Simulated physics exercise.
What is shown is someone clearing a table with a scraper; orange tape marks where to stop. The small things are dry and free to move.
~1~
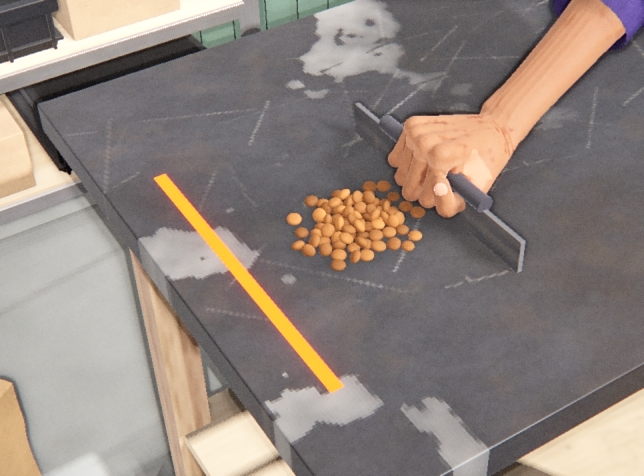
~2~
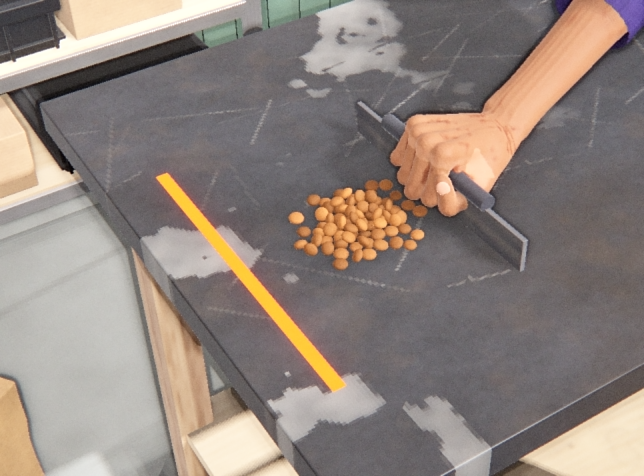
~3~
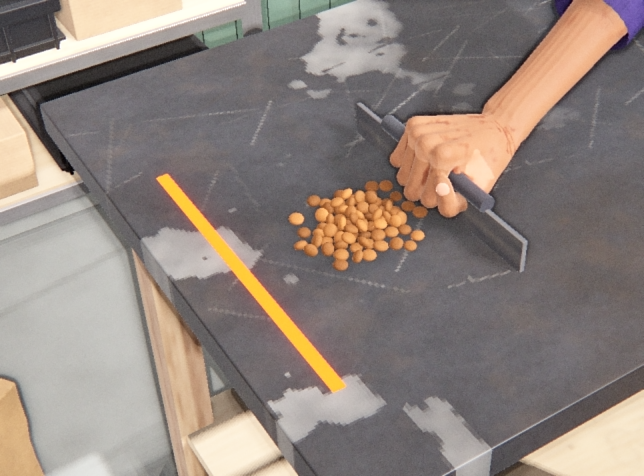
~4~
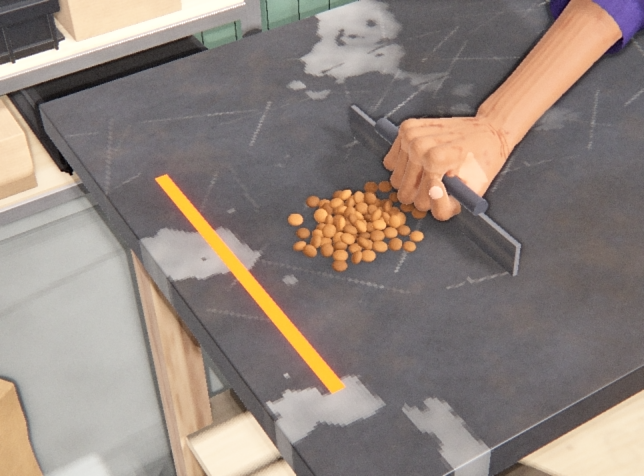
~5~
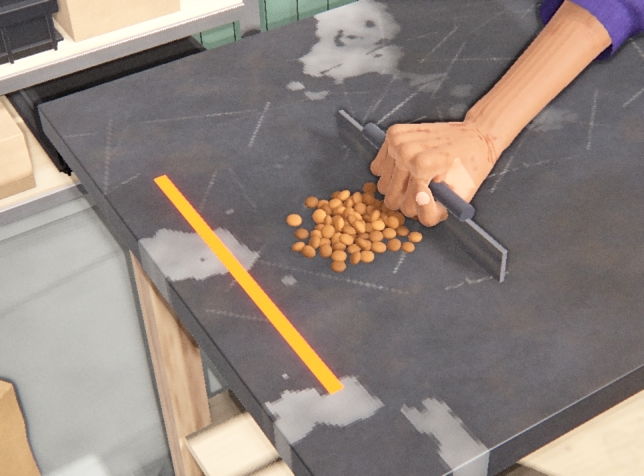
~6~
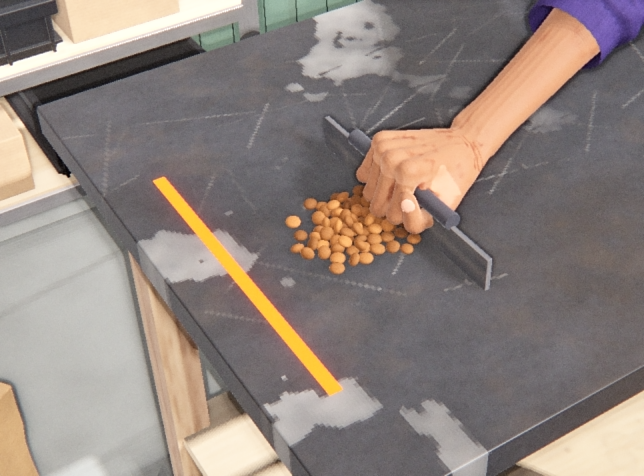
A hand holding a scraper rests, then slides it left to the brown bits' near edge.
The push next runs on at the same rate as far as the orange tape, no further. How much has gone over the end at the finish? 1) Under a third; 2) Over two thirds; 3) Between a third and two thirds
1, under a third.
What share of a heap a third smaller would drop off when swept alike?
Roughly 10 per cent.
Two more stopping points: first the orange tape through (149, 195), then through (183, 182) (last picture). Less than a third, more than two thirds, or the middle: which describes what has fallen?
The first position gives the middle third, the second gives under a third.
Soon after the last picture, scraper still moving, near (316, 217); heap all on the table, its front near (233, 265).
A little later, scraper stopped at the orange tape; heap a small part over the edge.
Later still, scraper stopped at the orange tape; heap about a quarter over the edge.
At rest, scraper stopped at the orange tape; heap about a quarter over the edge.
